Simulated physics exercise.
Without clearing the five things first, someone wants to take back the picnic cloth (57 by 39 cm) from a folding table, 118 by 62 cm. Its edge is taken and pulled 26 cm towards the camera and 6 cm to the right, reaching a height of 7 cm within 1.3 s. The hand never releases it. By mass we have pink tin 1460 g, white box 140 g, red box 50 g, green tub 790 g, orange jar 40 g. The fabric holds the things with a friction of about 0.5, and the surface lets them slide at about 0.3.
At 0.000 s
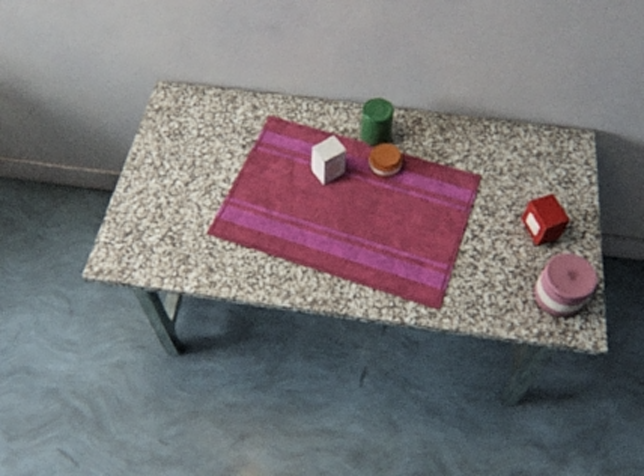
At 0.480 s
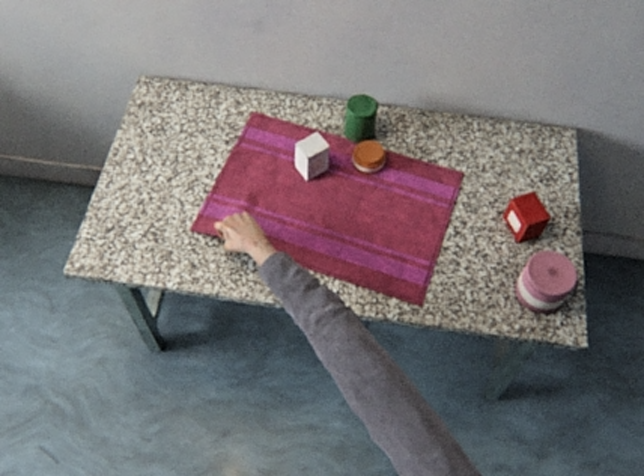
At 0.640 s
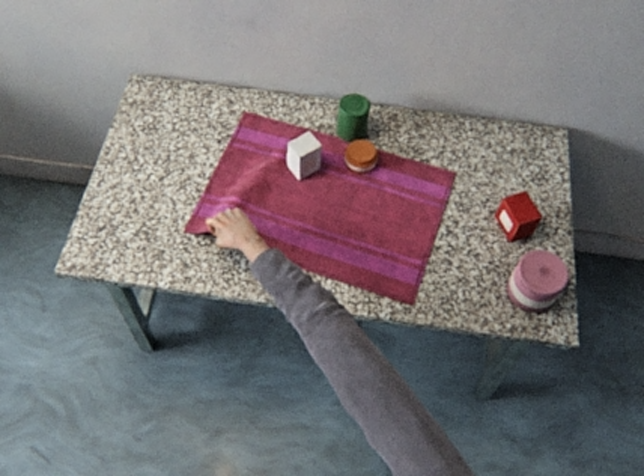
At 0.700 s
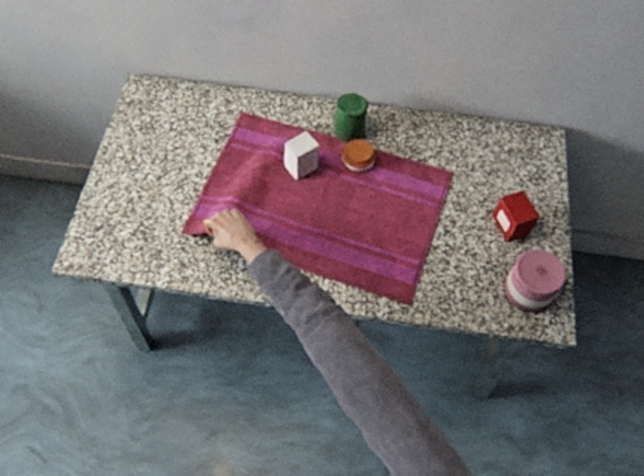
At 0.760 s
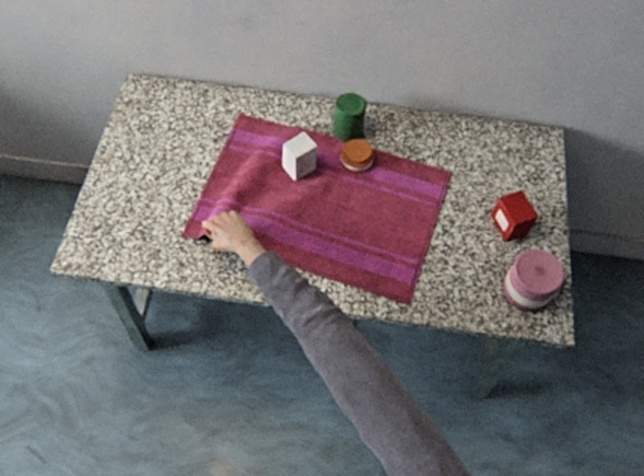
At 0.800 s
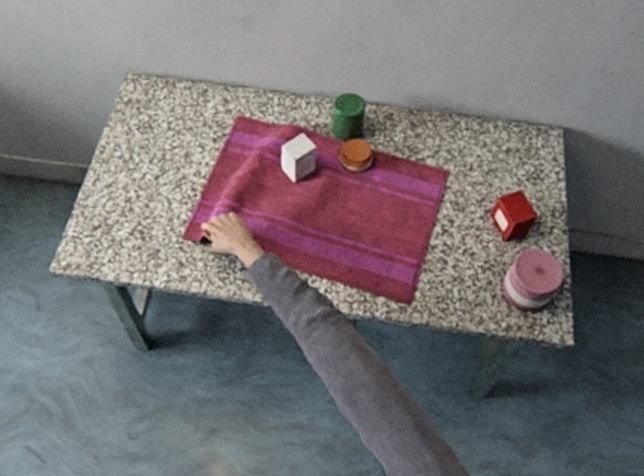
The video shows a hand reaching in to grip the near left corner of a pink cloth on a speckled table and shifting it very slightly, while the white box, green tub and orange jar barely move, if at all.
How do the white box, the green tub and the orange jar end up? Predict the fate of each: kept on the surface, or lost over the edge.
Outcome: Looks like the white box is fine up there, looks like the green tub is fine up there, looks like the orange jar is fine up there.
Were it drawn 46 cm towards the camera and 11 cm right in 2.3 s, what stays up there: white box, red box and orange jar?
Outcome: White box leaves the top; red box is still there; orange jar leaves the top.
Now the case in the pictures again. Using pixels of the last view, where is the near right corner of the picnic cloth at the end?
In the final picture it's somewhere around (424, 330).
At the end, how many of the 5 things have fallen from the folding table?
0 of them.
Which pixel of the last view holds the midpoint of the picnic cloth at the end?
It sits near (288, 264) in pixels.
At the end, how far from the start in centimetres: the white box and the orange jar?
For the white box it's 25 cm, and for the orange jar it's 20 cm.
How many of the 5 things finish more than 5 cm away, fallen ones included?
The total comes out at 2.
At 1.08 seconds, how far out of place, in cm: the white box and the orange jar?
Estimate: White box near 6 cm, orange jar near 4 cm.
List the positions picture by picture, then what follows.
The first frame shows white box (329, 148); green tub (378, 109); orange jar (386, 154); picnic cloth corners (207, 234) (270, 116) (481, 176) (439, 310).
The second frame shows picnic cloth corners (253, 112) (464, 173); grip (226, 239).
The third frame shows picnic cloth corners (245, 112) (456, 173); grip (217, 235).
The fourth frame shows picnic cloth corners (242, 112) (453, 173); grip (215, 236).
The fifth frame shows picnic cloth corners (240, 114) (452, 172); grip (213, 238).
The sixth frame shows white box (299, 146); green tub (350, 104); orange jar (357, 150); picnic cloth corners (238, 115) (449, 171) (411, 305); grip (213, 239).
By 1.1 s, 100 % of the picnic cloth is still over the top; white box 6 cm off its start, orange jar 5 cm off its start.
By 1.4 s, 95 % of the picnic cloth is still over the top; white box 14 cm off its start, orange jar 11 cm off its start.
By 1.6 s, 85 % of the picnic cloth is still over the top; white box 21 cm off its start at (256, 208), orange jar 17 cm off its start at (310, 190).
By 1.9 s, 75 % of the picnic cloth is still over the top; white box 24 cm off its start, orange jar 20 cm off its start.
By 3.5 s, 75 % of the picnic cloth is still over the top; white box 24 cm off its start at (251, 218), orange jar 20 cm off its start at (304, 198), green tub 0 cm off its start at (350, 105).
